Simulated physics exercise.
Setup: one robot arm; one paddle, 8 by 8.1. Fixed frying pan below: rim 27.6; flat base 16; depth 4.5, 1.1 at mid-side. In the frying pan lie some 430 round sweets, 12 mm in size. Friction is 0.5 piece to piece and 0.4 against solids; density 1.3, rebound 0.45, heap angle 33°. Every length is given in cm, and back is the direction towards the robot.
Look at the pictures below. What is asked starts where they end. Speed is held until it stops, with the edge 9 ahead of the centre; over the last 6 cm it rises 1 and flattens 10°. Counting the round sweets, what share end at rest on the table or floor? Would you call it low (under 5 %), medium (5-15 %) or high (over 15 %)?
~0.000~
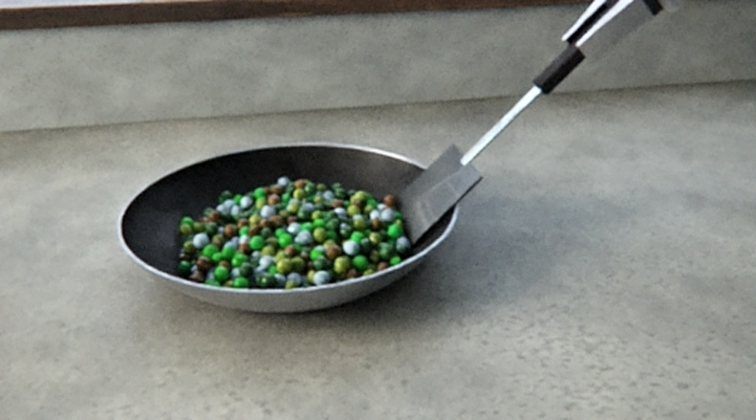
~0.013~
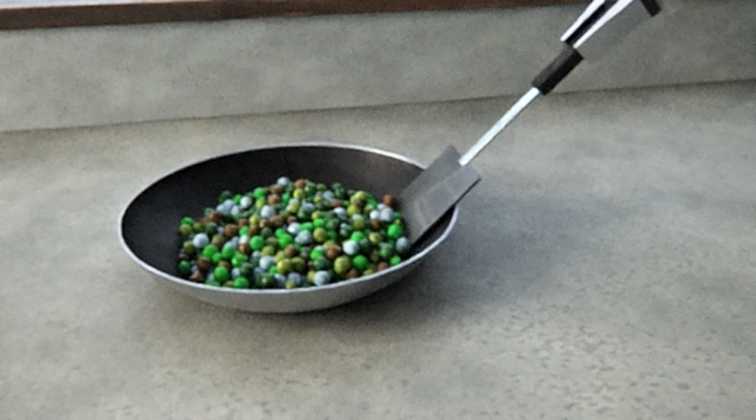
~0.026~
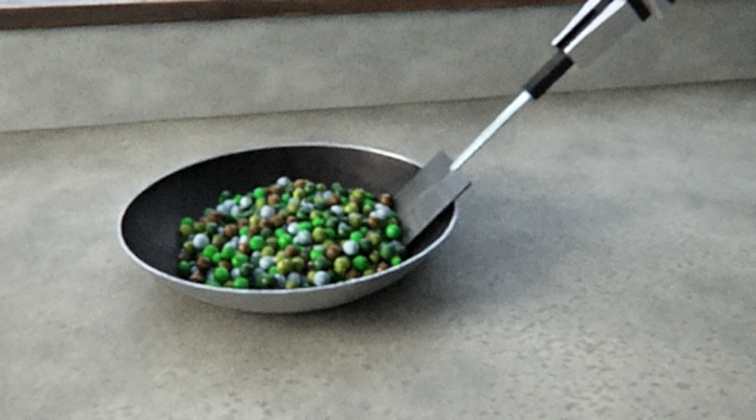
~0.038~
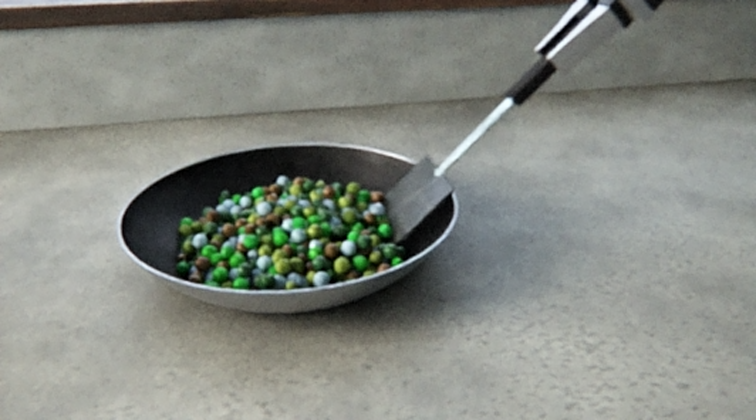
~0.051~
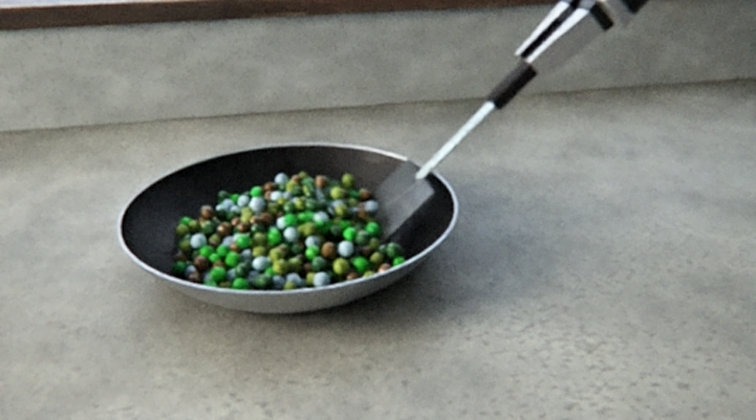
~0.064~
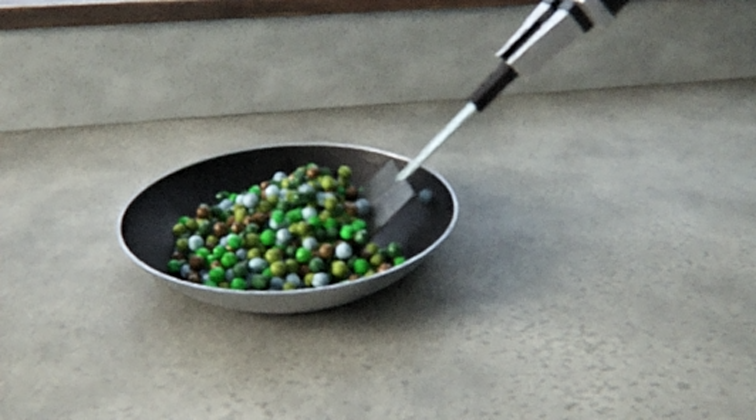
I would call it high.
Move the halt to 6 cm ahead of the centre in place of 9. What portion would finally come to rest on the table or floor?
I'd expect close to 5 per cent then.
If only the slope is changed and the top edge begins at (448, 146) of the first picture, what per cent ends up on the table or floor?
About 30 per cent.
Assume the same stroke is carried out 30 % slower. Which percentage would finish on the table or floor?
About 15 in a hundred.
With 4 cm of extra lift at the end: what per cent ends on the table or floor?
Roughly 30 percent of it.
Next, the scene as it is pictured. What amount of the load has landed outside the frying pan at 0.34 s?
Some 20 per cent of the load.
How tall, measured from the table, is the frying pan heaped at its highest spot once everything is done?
5.5 cm.
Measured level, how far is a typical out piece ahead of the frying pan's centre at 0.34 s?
About 20 cm.
By 0.10 s, sloping 44°, highest piece 9 above the table; 433 in the frying pan, 1 on the blade or in flight.
By 0.13 s, sloping 42°, highest piece 11 above the table; 432 in the frying pan, 2 on the blade or in flight.
By 0.34 s, sloping 34°, highest piece 7 above the table; 327 in the frying pan, 78 on the table or floor, 29 on the blade or in flight.
By 1.39 s, sloping 34°, highest piece 5 above the table; 325 in the frying pan, 109 on the table or floor.
Final count, 325 in the frying pan, 109 on the table or floor. That is 25 % on the table or floor.
